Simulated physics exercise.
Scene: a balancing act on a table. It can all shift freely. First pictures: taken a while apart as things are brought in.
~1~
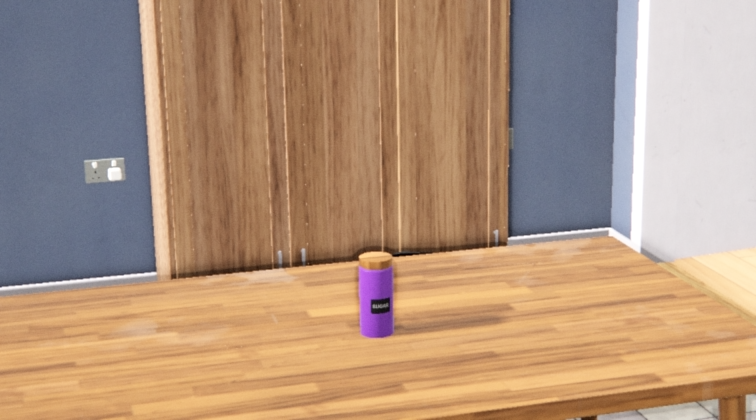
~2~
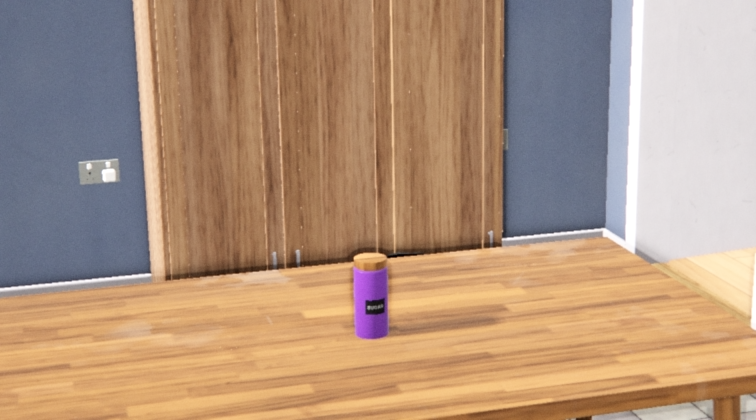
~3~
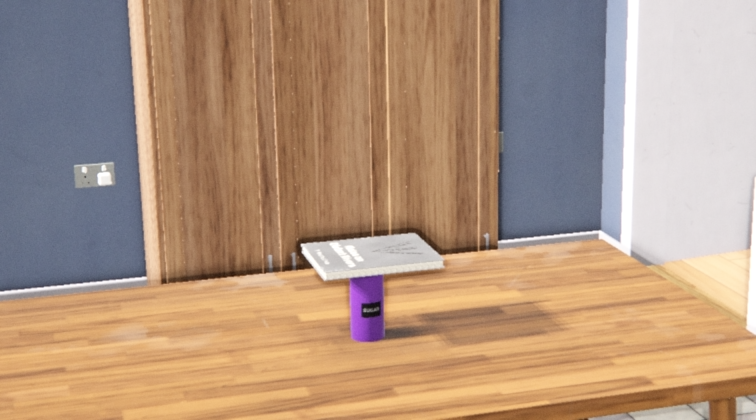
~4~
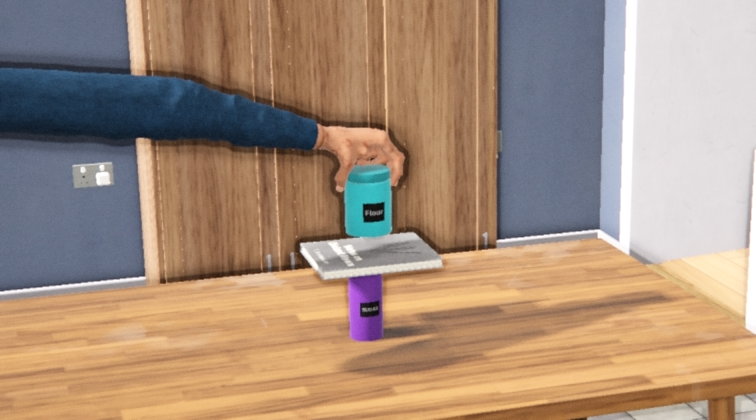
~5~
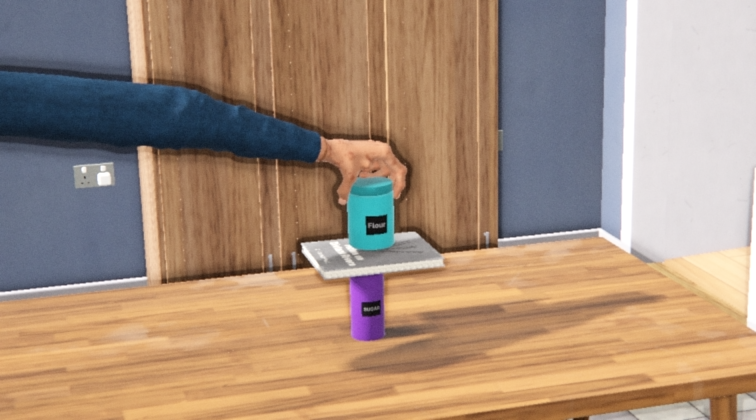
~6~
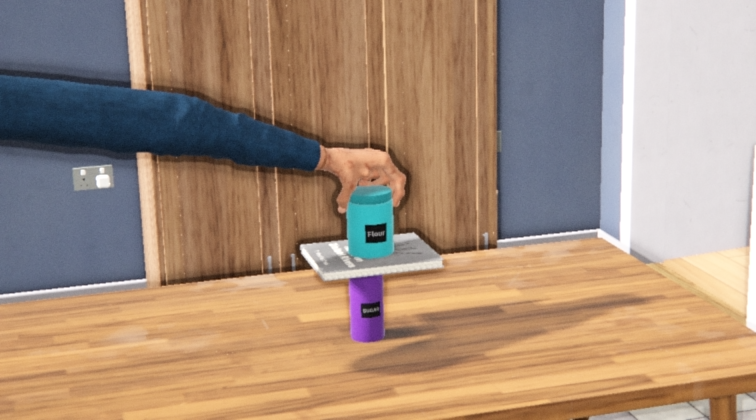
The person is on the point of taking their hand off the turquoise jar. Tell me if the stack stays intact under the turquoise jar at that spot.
Yes, it stays intact.
Then, 0.50 s later than the last frame, all is still.
Then, 1.30 s later than the last frame, turquoise jar resting near (370, 222).
When it is over, all 3 as before. End places, in pixels of the last picture, turquoise jar near (371, 222). The stack stays up.
